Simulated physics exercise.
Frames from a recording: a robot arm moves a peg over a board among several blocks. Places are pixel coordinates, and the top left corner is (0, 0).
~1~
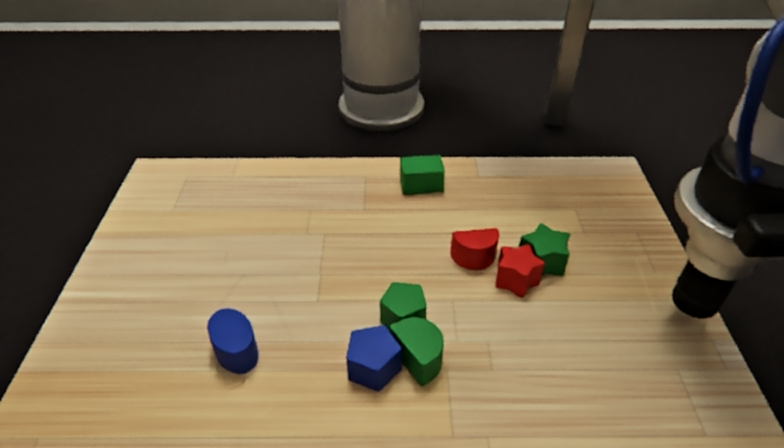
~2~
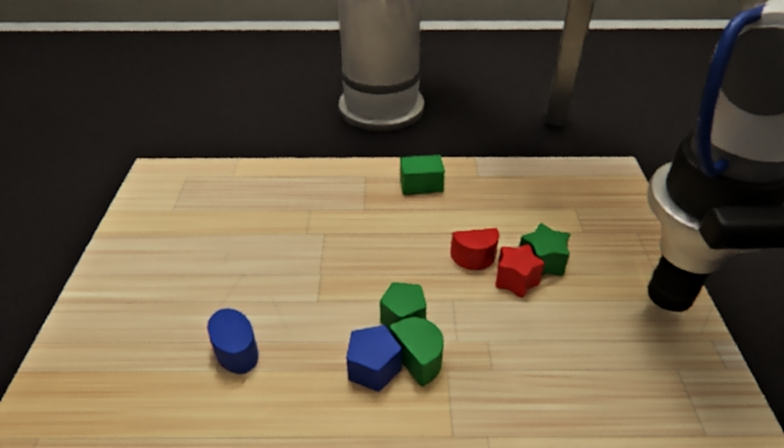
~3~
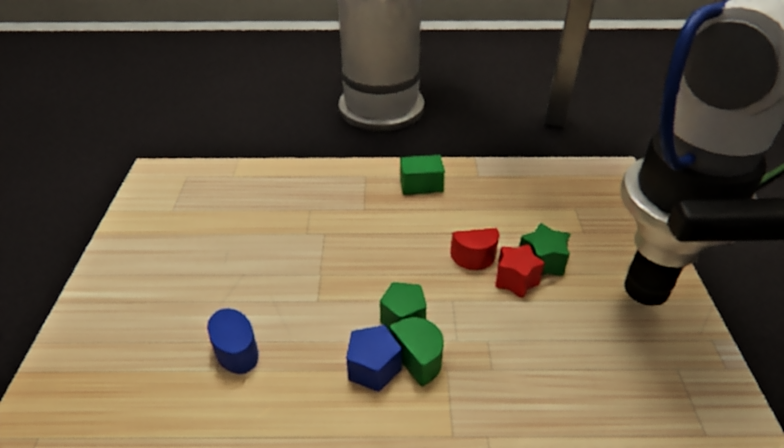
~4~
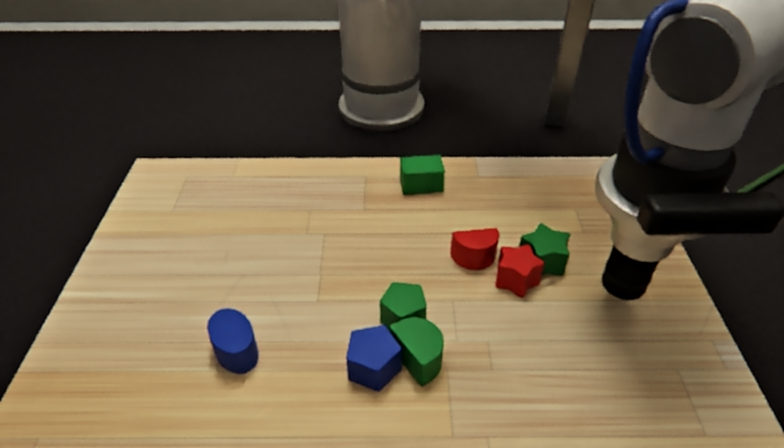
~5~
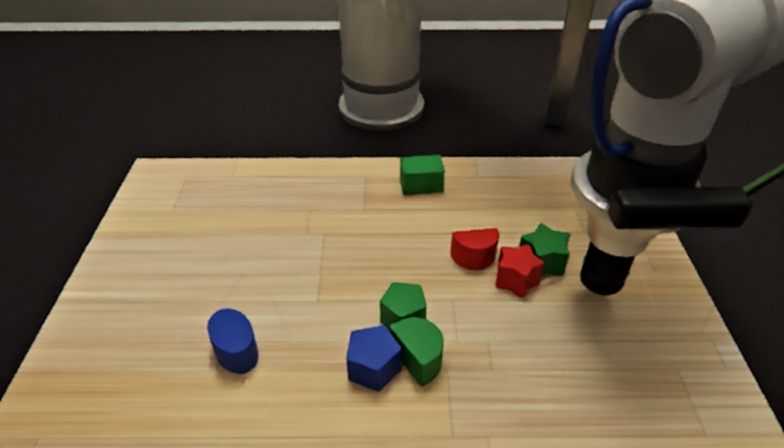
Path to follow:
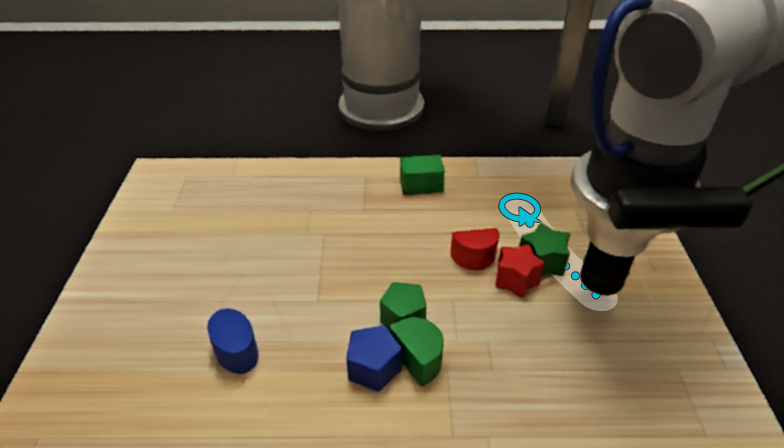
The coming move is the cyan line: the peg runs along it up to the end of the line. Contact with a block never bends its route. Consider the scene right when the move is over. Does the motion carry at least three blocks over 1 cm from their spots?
Going by the path, no.
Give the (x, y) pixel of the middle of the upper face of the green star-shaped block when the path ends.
Located at (499, 207).
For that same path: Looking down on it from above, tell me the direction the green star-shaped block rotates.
Twists anticlockwise.
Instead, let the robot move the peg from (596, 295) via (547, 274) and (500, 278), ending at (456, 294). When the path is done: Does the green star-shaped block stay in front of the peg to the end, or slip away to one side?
I predict the peg has moved past it.
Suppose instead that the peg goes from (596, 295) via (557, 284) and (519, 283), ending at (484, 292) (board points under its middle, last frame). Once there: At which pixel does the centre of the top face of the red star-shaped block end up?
The centre of its top will be at (447, 254).
The drawn path runs from (596, 295) by way of (550, 249) to (520, 207).
On the path given first. One third of the way, peg (567, 250); red star-shaped block (516, 257), turned 15° anticlockwise; green star-shaped block (525, 226), turned 15° anticlockwise.
Two thirds of the way, peg (540, 220); red star-shaped block (516, 257), turned 20° anticlockwise; green star-shaped block (501, 212), turned 70° anticlockwise.
At the end, peg (522, 194); red half-round block not moved; red star-shaped block (516, 257), turned 20° anticlockwise; green star-shaped block (499, 207), turned 105° anticlockwise.
